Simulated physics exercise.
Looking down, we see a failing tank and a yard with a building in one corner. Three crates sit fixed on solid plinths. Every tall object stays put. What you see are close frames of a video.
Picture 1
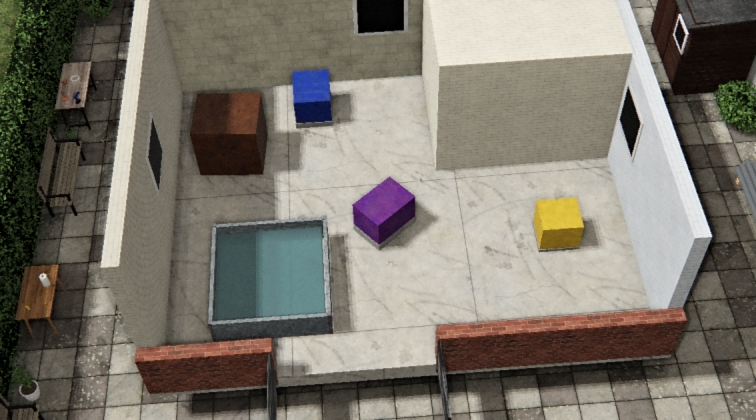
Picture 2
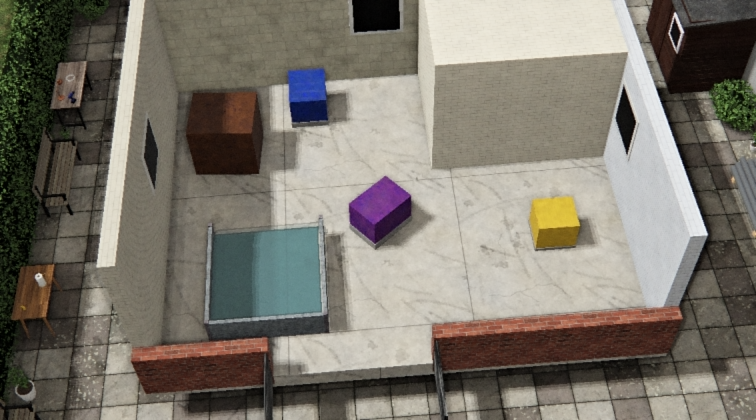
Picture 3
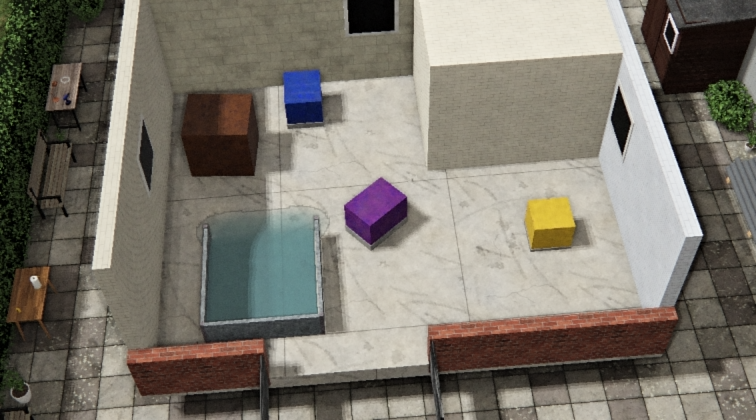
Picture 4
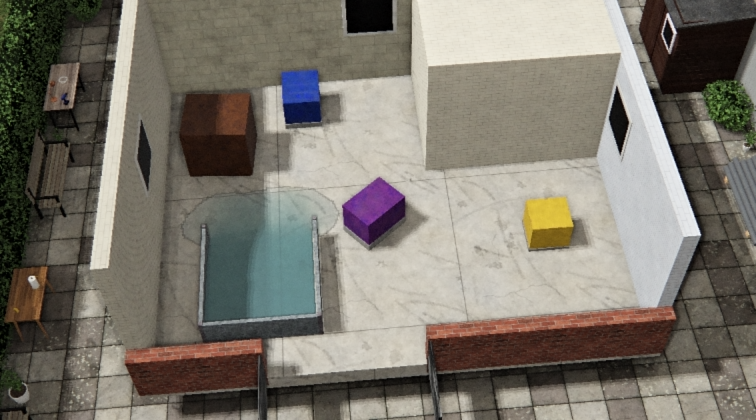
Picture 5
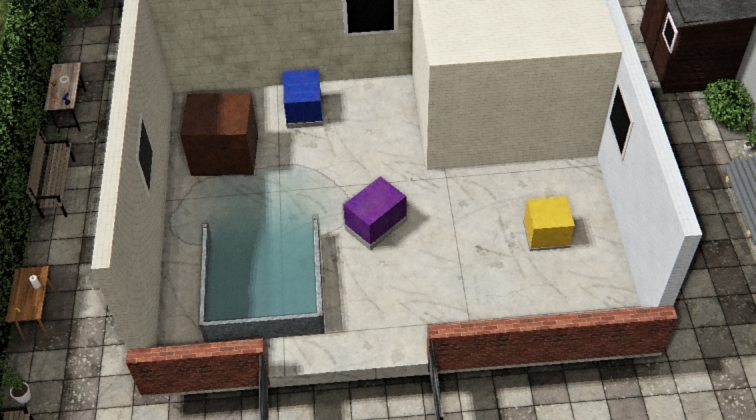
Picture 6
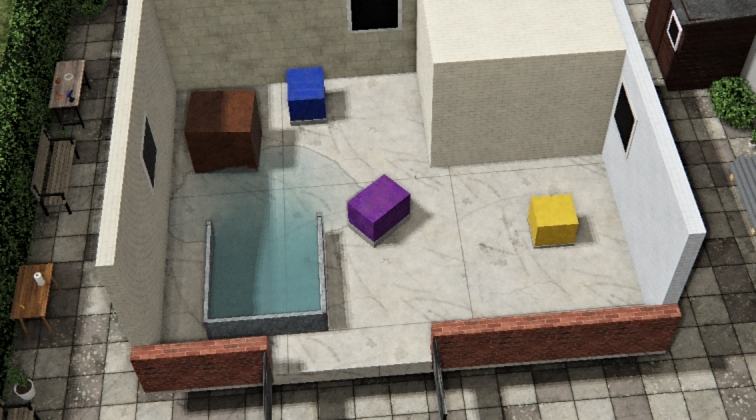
In a walled yard with a building in one corner, an open tank holds still water before its far side gives way, and water pours out across the pale floor, spreading toward the brown block and thinning as it widens.
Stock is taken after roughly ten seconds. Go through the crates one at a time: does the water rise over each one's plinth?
Result: The yellow crate is protected by its plinth. The purple crate is protected by its plinth. The blue crate is not protected by its plinth.
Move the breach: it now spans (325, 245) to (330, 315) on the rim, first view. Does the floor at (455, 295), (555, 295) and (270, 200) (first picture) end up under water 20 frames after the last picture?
Place one: Reached by the flood. Place two: Reached by the flood. Place three: Spared by the leak.
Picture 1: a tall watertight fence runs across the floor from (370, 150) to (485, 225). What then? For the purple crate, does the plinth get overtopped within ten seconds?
Then the purple crate is untouched.
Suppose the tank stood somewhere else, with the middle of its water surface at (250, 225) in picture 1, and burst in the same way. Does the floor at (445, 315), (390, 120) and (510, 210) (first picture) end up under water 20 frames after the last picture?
The first spot is not reached, the second inundated, and the third not reached.
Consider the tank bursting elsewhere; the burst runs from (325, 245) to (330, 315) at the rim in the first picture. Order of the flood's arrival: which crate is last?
My pick is the one in blue.
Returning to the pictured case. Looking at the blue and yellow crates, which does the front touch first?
The blue crate.
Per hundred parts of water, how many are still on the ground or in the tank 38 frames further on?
Roughly 100 per cent.
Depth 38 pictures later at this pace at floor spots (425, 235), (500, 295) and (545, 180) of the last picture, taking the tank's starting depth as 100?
The three come to near 4, 0 and 0 per cent respectively.
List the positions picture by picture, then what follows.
In the first frame, still water in the open tank at (270, 271).
In the second frame, the front is at a hidden place, out from the gap on the open tank's far side.
In the third frame, the front is at (203, 229), out from the gap on the open tank's far side.
In the fourth frame, water pours out on the open tank's far side and has run to (202, 208).
In the fifth frame, water pours out on the open tank's far side and has run to (201, 187).
In the sixth frame, water pours out on the open tank's far side and has run to (195, 175).
A moment on, water covers 25 % of the floor; the yellow crate not reached, the purple crate water round its plinth, the blue crate water round its plinth.
Next, water covers 35 % of the floor; the yellow crate not reached, the purple crate water round its plinth, the blue crate water round its plinth.
Then, water covers 45 % of the floor; the yellow crate not reached, the purple crate water round its plinth, the blue crate water round its plinth.
Later, water covers 60 % of the floor; the yellow crate not reached, the purple crate water round its plinth, the blue crate water round its plinth.
In the end, water covers 80 % of the floor; the yellow crate stayed above the water, the purple crate stayed above the water, the blue crate was topped.
